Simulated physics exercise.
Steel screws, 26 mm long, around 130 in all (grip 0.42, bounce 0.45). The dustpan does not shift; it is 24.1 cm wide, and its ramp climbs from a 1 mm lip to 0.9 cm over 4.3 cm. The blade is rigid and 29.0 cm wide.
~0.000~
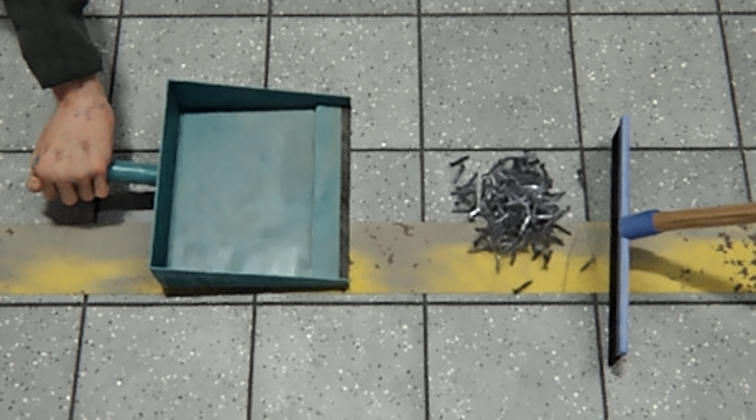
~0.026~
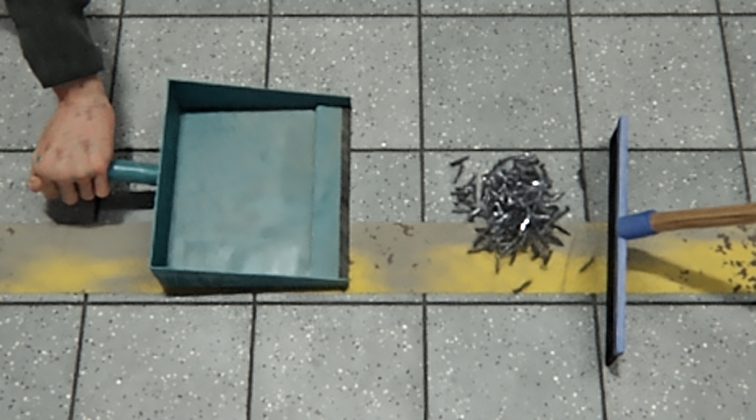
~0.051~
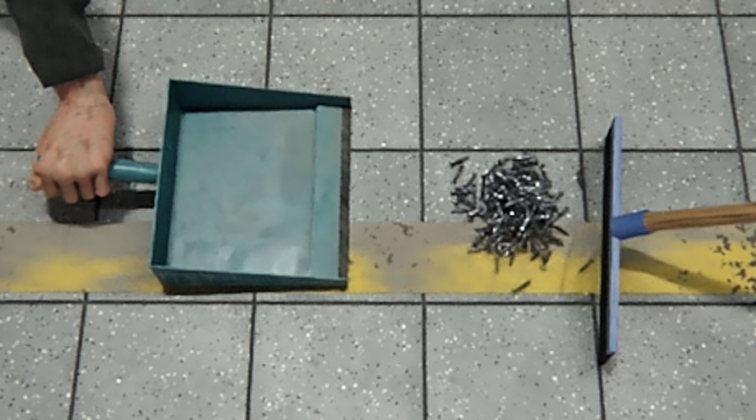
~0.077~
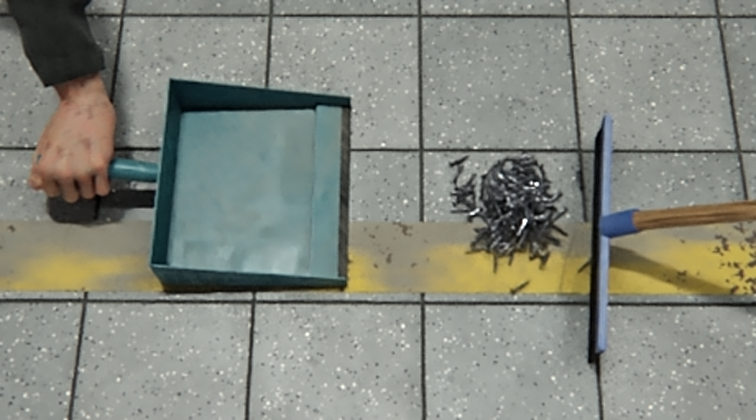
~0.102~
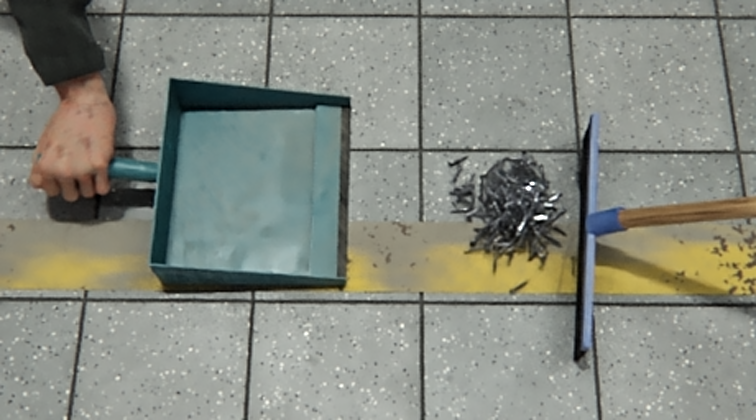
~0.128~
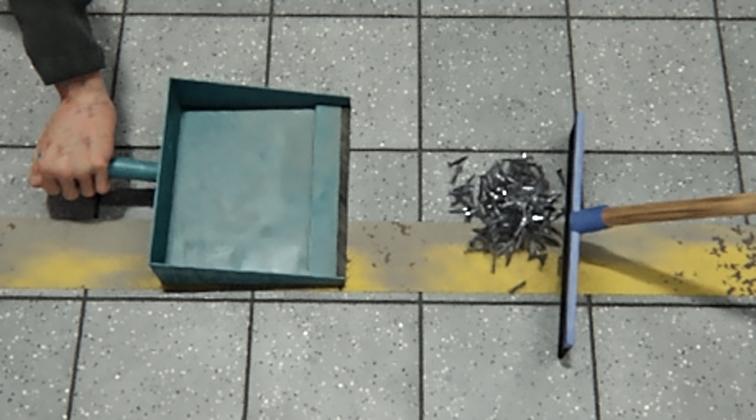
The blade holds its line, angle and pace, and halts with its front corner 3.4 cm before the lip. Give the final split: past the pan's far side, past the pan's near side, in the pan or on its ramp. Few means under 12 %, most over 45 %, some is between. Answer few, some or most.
Past the pan's far side: Few; past the pan's near side: Few; in the pan or on its ramp: Some.
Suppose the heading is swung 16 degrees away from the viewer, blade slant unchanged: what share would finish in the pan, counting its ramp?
It would be near 25 per cent.
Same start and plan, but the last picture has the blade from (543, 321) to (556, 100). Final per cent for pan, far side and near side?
Pan 60, far 10, near 0.
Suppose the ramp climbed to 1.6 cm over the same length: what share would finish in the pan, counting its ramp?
It would be near 20 per cent.
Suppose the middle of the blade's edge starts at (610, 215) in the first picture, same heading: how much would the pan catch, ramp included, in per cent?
About 30 per cent.
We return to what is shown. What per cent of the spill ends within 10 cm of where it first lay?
Some 0 per cent.
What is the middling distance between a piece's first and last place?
Some 20 cm.
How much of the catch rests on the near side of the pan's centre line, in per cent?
Some 50 per cent.
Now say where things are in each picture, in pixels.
Blade from (621, 351) to (624, 122), moved 0.0 cm, 0 of the pieces shifted so far; middle of the pieces at (513, 209); pan at (245, 193), in the first frame.
Blade from (618, 351) to (622, 123), moved 0.2 cm, 0 of the pieces shifted so far; middle of the pieces at (513, 209), in the second frame.
Blade from (611, 350) to (616, 123), moved 0.8 cm, 0 of the pieces shifted so far; middle of the pieces at (512, 210), in the third frame.
Blade from (600, 349) to (607, 122), moved 1.9 cm, 0 of the pieces shifted so far; middle of the pieces at (511, 210), in the fourth frame.
Blade from (585, 346) to (594, 120), moved 3.3 cm, 1 of the pieces shifted so far; middle of the pieces at (510, 210), in the fifth frame.
Blade from (569, 344) to (579, 119), moved 5.0 cm, 2 of the pieces shifted so far; middle of the pieces at (509, 210); pan at (244, 191). The blade's pace is about 0.64 m/s, heading 11 degrees away from the viewer's side, in the sixth frame.
After 0.30 s, middle of the blade 16 cm from the lip; 0 % over the lip, far side 0 %, near side 0 %.
After 0.42 s, middle of the blade 8 cm from the lip; 0 % over the lip, far side 0 %, near side 0 %.
After 0.67 s, middle of the blade 5 cm from the lip; 25 % over the lip, far side 0 %, near side 0 %.
In the end, at 1.5 s, far side 0 %, near side 0 %, pan 25 %, in front of the lip or behind the blade 70 %.
